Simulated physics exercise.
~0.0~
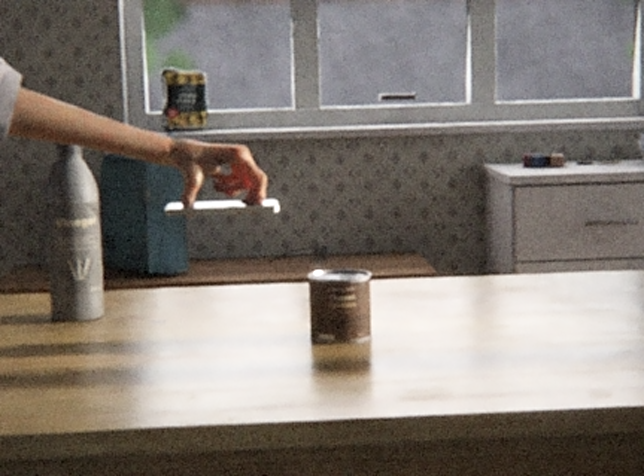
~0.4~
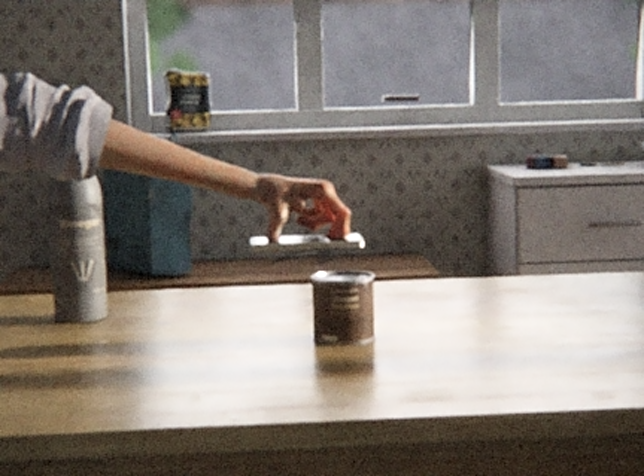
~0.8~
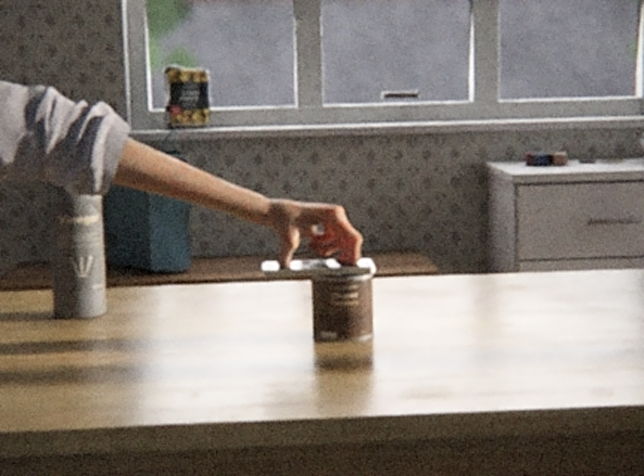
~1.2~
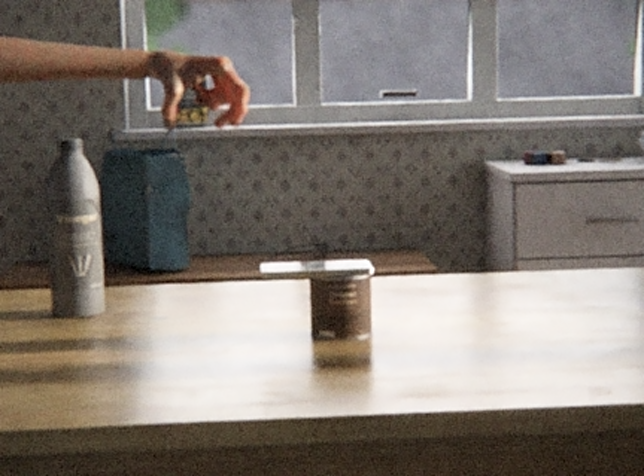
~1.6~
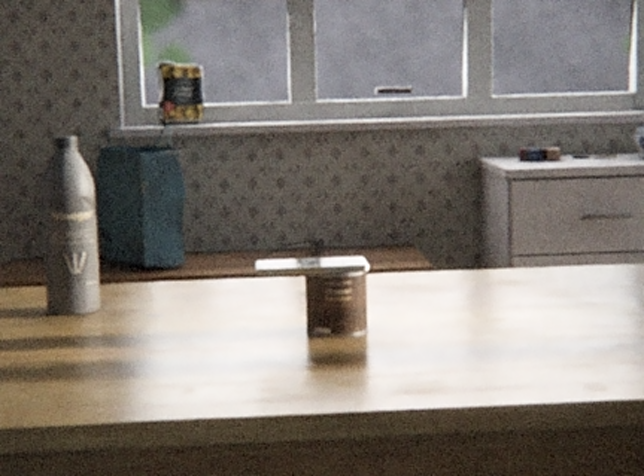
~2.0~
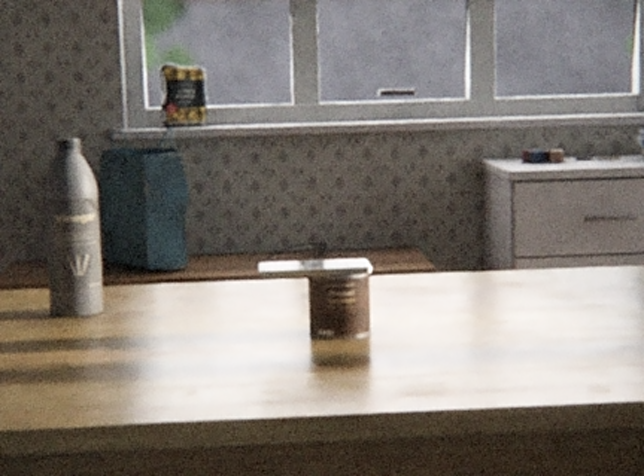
On a wooden table near a window, a hand carried a white phone rightward, lowered it onto a brown tin so it stuck out to the left, then let go and drew away, and the phone stayed balanced there beside a grey bottle.
